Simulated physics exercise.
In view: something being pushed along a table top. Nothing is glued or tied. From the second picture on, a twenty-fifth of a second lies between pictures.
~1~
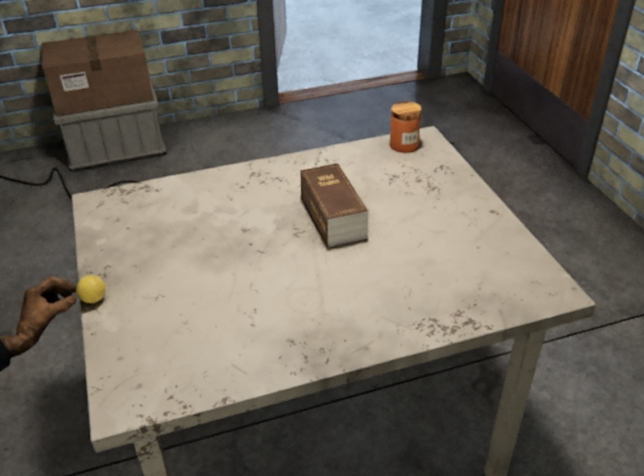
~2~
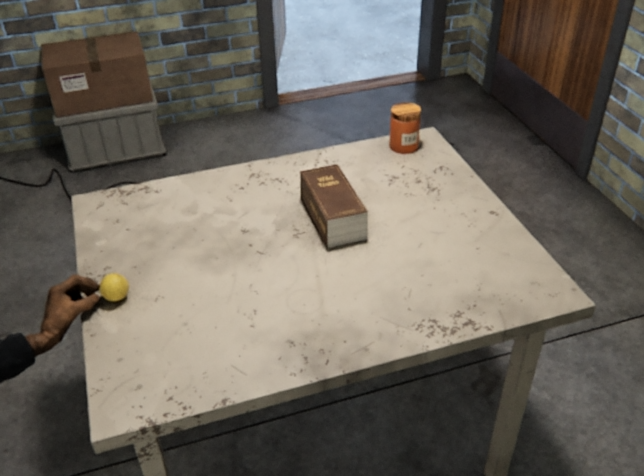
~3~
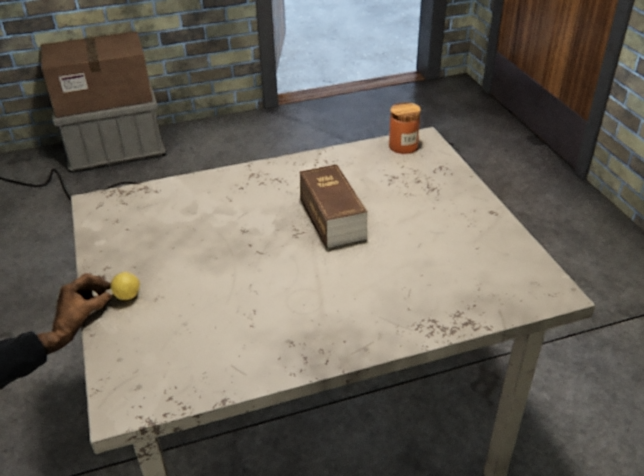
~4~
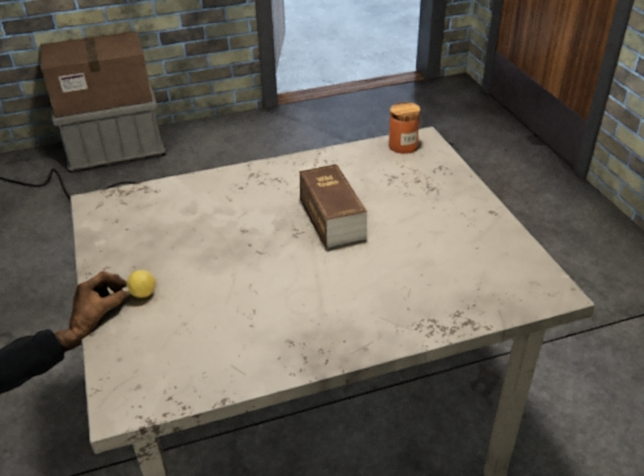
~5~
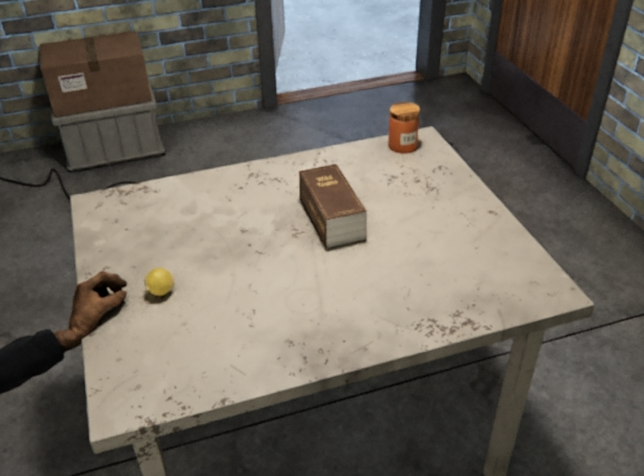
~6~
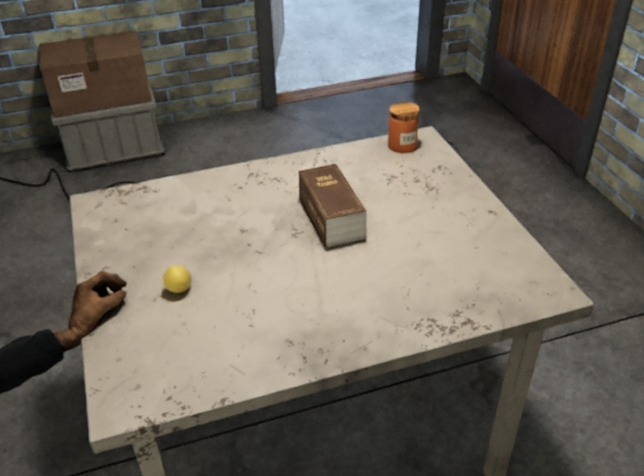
A hand pushes a yellow lemon rightward along a table, then releases it as it rolls.
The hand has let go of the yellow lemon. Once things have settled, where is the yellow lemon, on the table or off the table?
The yellow lemon falls off the table.
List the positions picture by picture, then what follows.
Under the hand; yellow lemon (91, 289), in the first picture.
Under the hand; yellow lemon (114, 287), in the second picture.
Under the hand; yellow lemon (125, 286), in the third picture.
Yellow lemon (141, 284), in the fourth picture.
Yellow lemon (159, 282) shifted about its own width, in the fifth picture.
Yellow lemon (177, 279) shifted about its own width, in the sixth picture.
Then, 0.30 s on from there, yellow lemon shifted well along near (308, 262).
Then, 0.70 s on from there, yellow lemon shifted well along near (468, 242).
Then, 1.20 s on from there, yellow lemon now off the table.
In the end, off the table, yellow lemon.
